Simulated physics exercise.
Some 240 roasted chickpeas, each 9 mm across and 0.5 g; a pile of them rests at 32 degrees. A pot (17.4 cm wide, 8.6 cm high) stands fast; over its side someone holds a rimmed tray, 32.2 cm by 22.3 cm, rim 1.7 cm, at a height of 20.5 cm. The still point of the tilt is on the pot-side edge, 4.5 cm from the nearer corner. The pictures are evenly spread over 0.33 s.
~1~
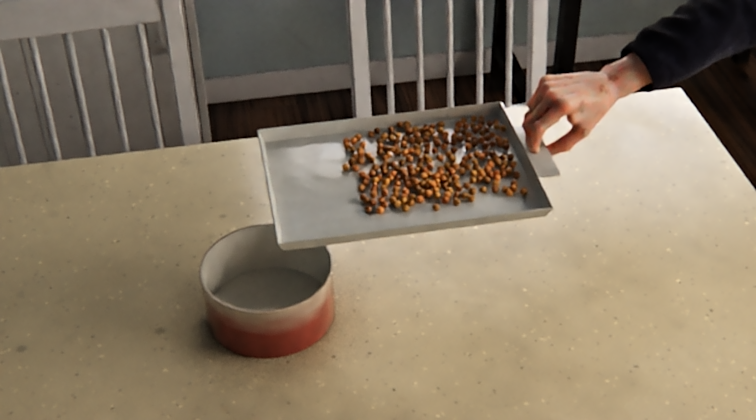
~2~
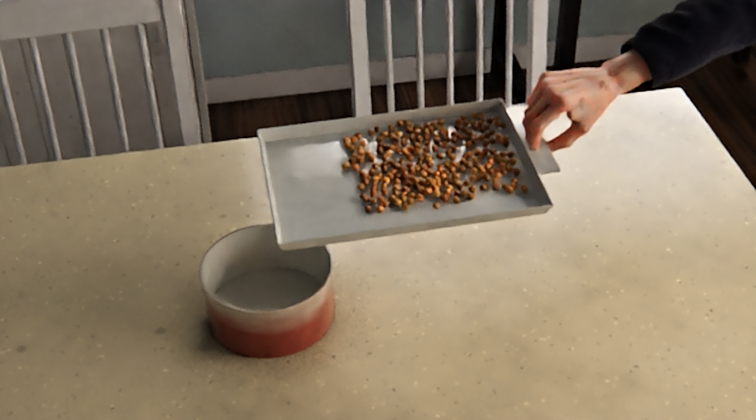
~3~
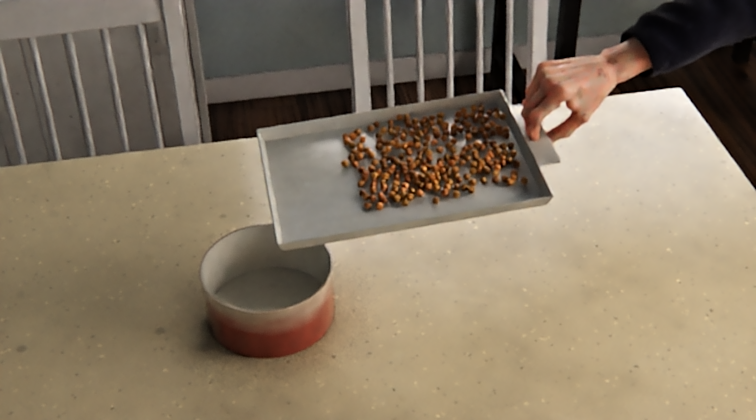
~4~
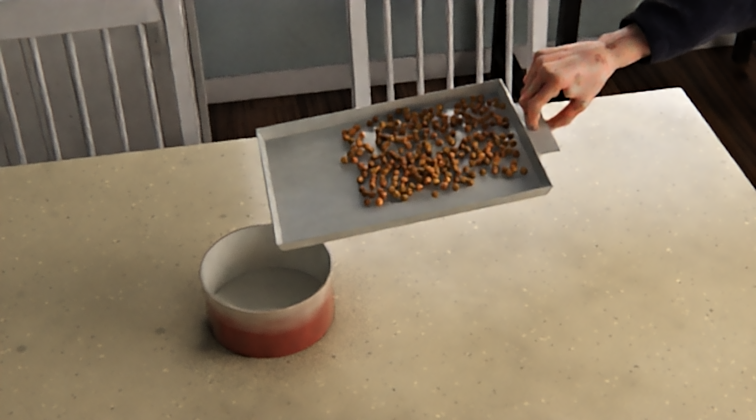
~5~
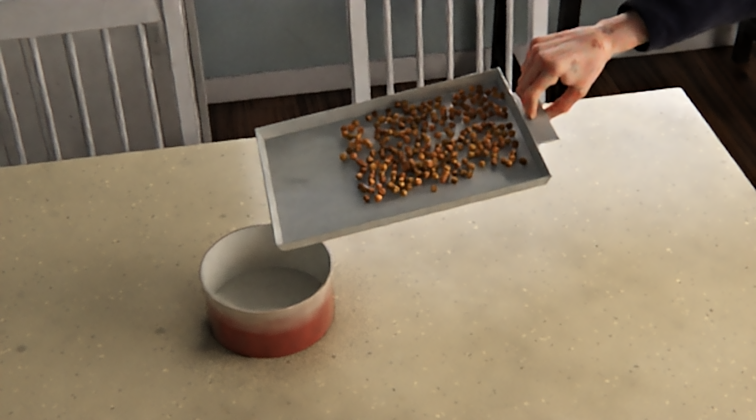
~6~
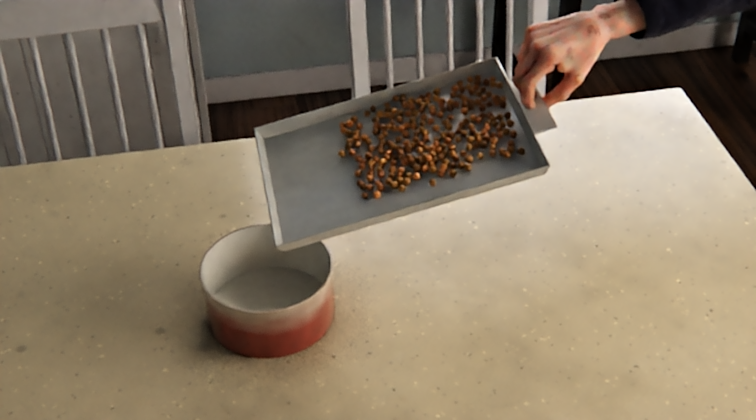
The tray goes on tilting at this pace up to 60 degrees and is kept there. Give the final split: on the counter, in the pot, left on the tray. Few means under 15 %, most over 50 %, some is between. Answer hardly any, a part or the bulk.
Counter: Hardly any, pot: Hardly any, tray: The bulk.
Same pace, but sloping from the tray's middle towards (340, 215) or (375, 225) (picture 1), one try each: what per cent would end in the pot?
Some 5 and 0 per cent.
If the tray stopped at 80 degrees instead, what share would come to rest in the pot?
In that case some 70 per cent.
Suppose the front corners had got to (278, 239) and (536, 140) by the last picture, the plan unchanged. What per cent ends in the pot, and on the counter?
Pot 25, counter 20.
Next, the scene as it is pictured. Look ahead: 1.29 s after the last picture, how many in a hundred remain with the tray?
Roughly 90 per cent.
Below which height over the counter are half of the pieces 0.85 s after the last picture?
Roughly 24 cm.
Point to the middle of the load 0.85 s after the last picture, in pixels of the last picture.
At about (275, 185).
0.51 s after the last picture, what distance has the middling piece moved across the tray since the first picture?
Roughly 14 cm.
Then, 0.51 s after the last picture, tilt 35 degrees; the tray holds 100 %, the pot 0 %.
Then, 0.85 s after the last picture, tilt 50 degrees; the tray holds 90 %, the pot 0 %.
Then, 1.29 s after the last picture, tilt 60 degrees; the tray holds 90 %, the pot 5 %.
In the end, counter 5 %, pot 5 %, tray 90 %.
